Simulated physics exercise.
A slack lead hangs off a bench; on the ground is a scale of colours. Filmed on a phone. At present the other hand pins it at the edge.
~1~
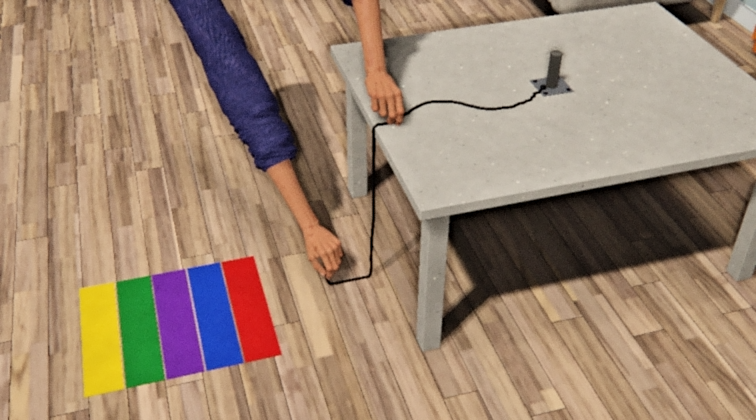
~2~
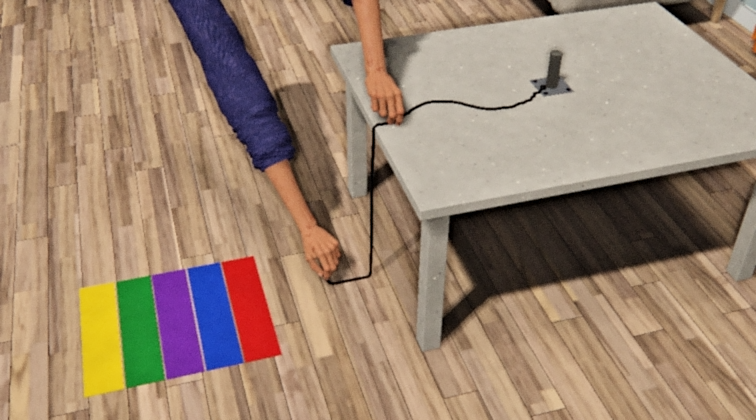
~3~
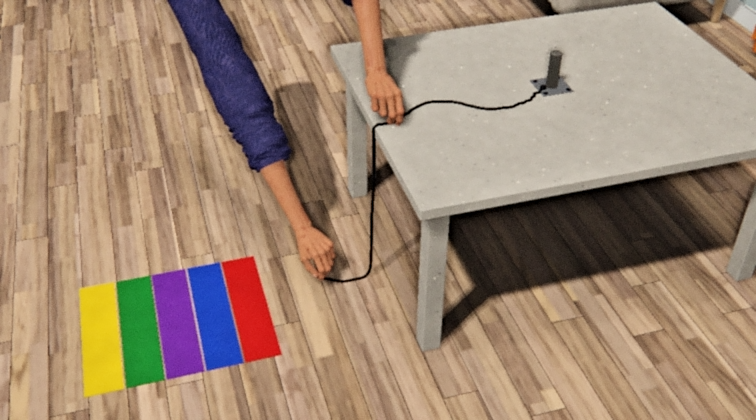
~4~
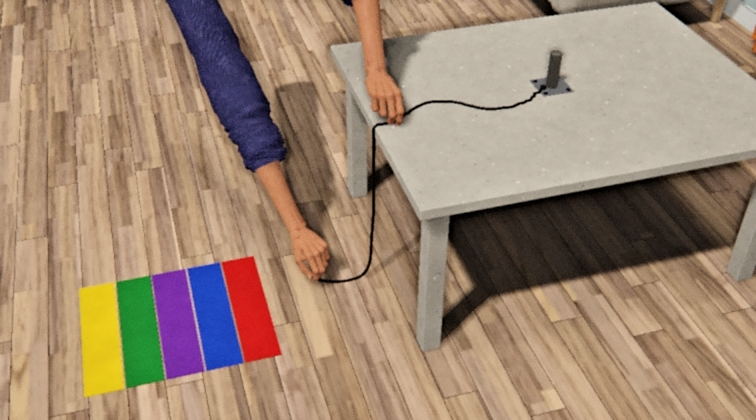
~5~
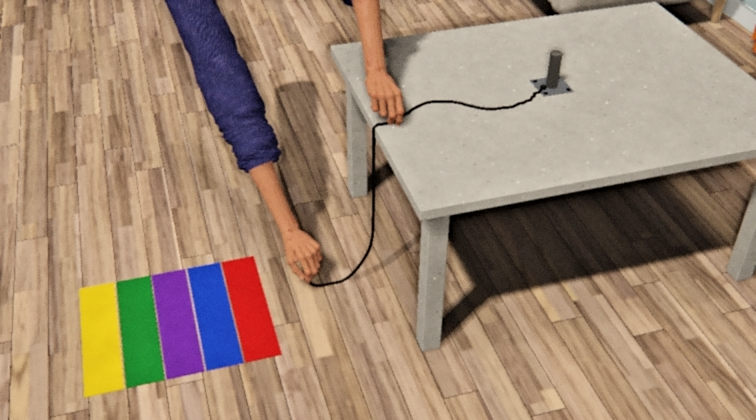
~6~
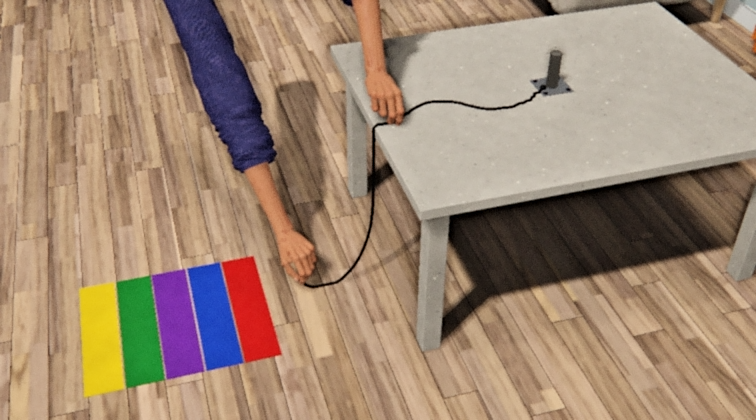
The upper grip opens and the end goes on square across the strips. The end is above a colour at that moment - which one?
The purple one.
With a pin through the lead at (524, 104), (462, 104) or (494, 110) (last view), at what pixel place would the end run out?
They end up at (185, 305), (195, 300) and (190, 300).
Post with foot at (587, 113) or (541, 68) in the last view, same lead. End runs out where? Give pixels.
Near (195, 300) and (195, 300).
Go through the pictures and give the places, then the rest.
End (326, 275); red (258, 339); blue (221, 347); purple (182, 355); green (143, 363); yellow (103, 372), in the first frame.
End (324, 275); lead through (531, 100) (466, 105) (404, 115) (373, 159) (372, 217) (371, 269), in the second frame.
End (319, 277), in the third frame.
End (313, 278); lead through (531, 100) (466, 105) (404, 115) (374, 159) (373, 216) (367, 269), in the fourth frame.
End (306, 279), in the fifth frame.
End (300, 280); lead through (531, 100) (466, 105) (404, 115) (374, 159) (372, 216) (350, 270), in the sixth frame.
Early on, end near (234, 293); over red.
Midway, end near (197, 301); over blue.
At the end of the slack, end near (177, 305); over purple. The end stops over the purple strip.
